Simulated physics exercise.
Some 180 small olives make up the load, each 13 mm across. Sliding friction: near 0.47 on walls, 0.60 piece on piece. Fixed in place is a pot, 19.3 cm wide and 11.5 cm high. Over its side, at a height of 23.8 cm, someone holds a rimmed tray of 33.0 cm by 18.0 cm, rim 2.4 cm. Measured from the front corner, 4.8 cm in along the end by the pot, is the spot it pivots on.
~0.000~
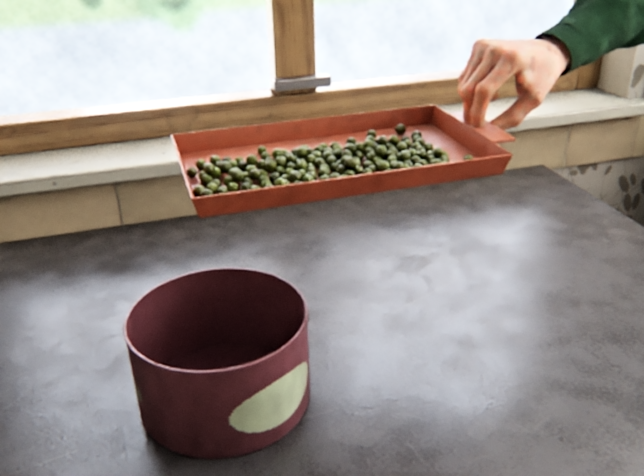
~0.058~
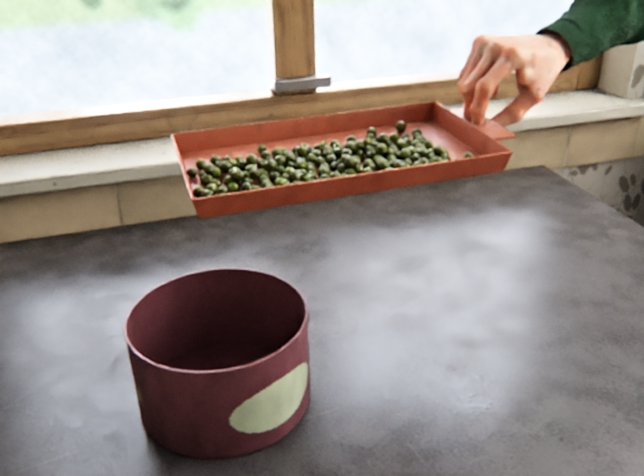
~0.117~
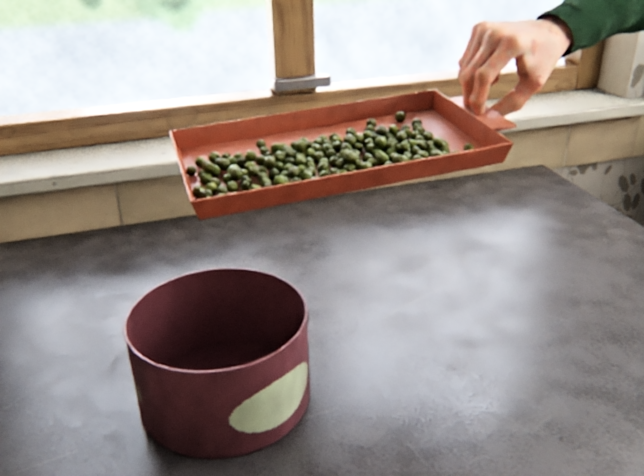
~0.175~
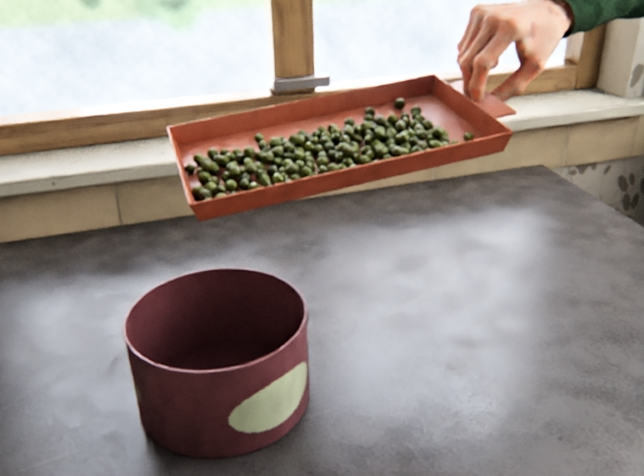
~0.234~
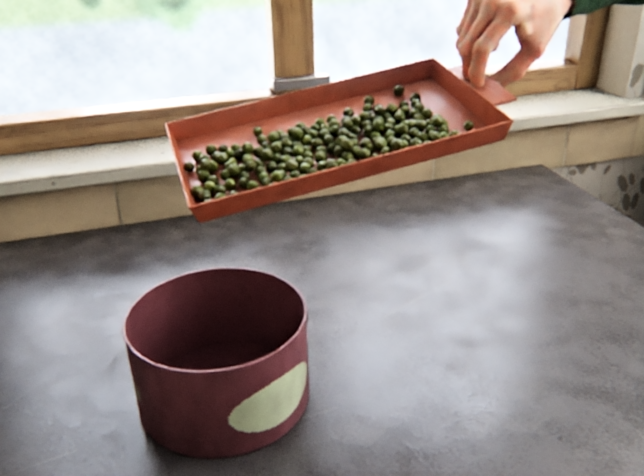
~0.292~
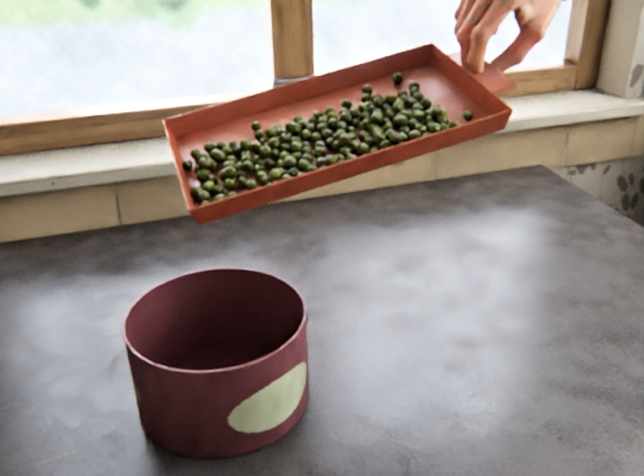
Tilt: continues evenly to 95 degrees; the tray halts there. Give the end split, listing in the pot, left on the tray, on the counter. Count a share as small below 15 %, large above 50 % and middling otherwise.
Pot: Large. Tray: Small. Counter: Small.
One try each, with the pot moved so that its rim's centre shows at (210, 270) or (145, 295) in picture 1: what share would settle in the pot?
0 and 30 %.
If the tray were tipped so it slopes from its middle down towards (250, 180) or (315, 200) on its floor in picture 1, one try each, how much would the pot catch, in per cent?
First try: About 50 percent; second try: About 65 percent.
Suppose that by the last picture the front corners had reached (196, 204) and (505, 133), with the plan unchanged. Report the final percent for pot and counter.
Pot 70 % / counter 30 %.
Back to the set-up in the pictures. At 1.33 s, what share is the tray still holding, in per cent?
It's roughly 95 percent.
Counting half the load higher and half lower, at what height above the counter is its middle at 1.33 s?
Roughly 30 cm.
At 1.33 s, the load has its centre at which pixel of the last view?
I'd put it close to (234, 149).
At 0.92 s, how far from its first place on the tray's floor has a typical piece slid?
Around 2 centimetres.
After 0.92 s, tilt 52 degrees; the tray holds 100 %, the pot 0 %.
Then, at 1.33 s, tilt 77 degrees; the tray holds 95 %, the pot 5 %.
After 1.83 s, tilt 95 degrees; the tray holds 0 %, the pot 90 %.
At rest (2.5 s), pot 90 %, tray 0 %, counter 10 %.
